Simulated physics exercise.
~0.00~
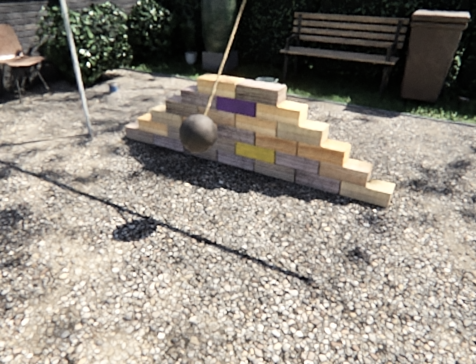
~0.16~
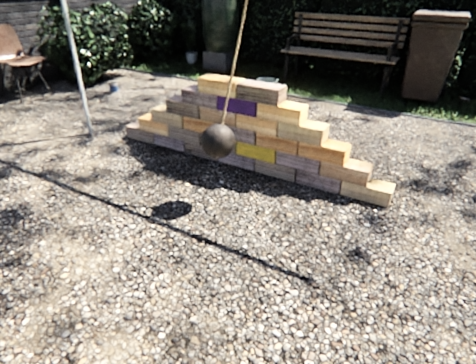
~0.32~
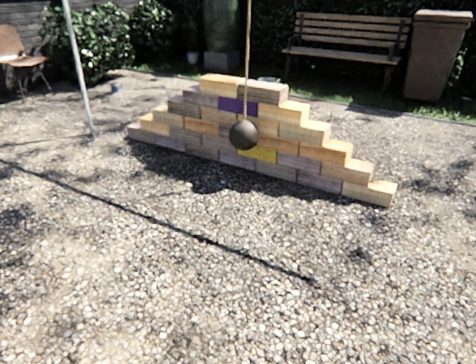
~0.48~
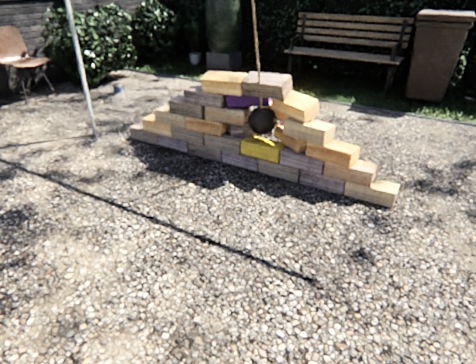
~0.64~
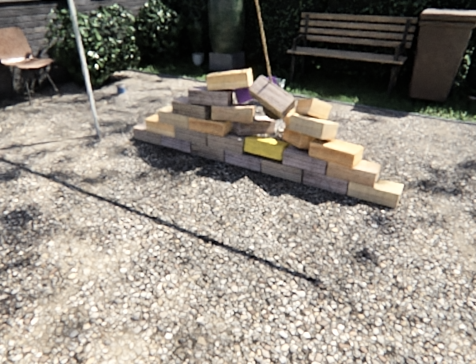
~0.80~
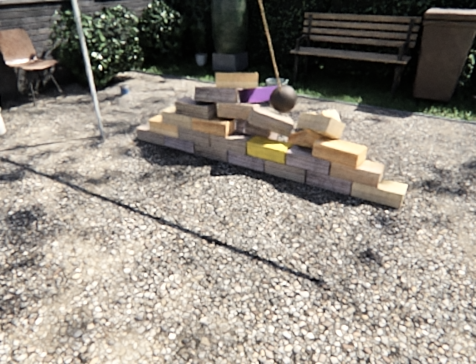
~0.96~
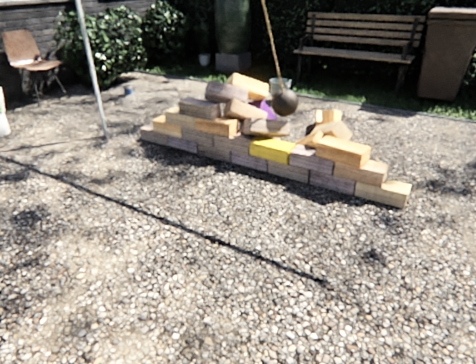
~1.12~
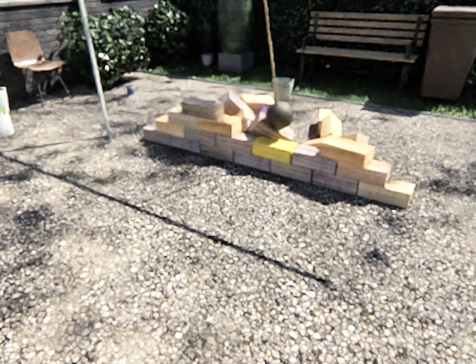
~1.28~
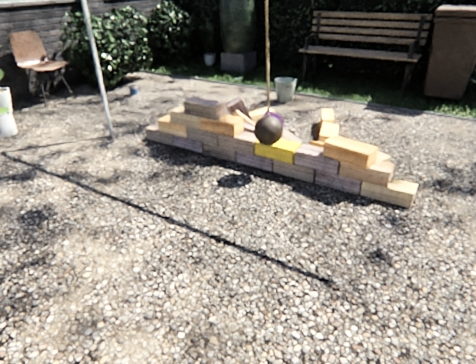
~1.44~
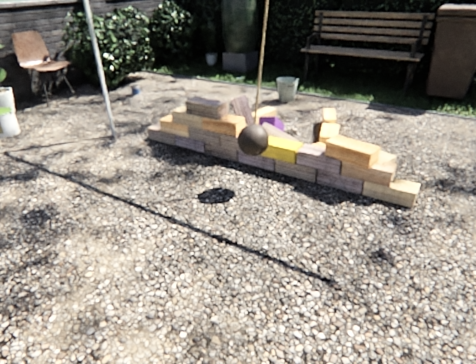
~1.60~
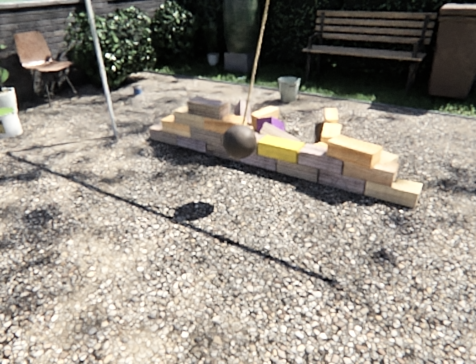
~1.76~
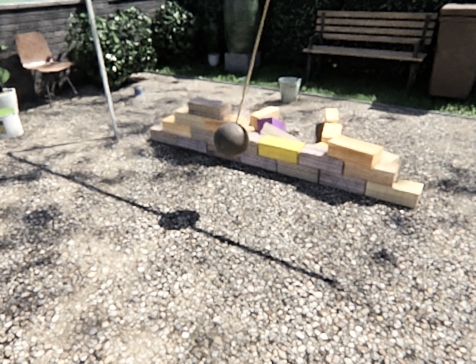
Stepped wall of loose wooden blocks losing its upper middle as a hanging ball swings in, knocks pieces loose, then swings back left.
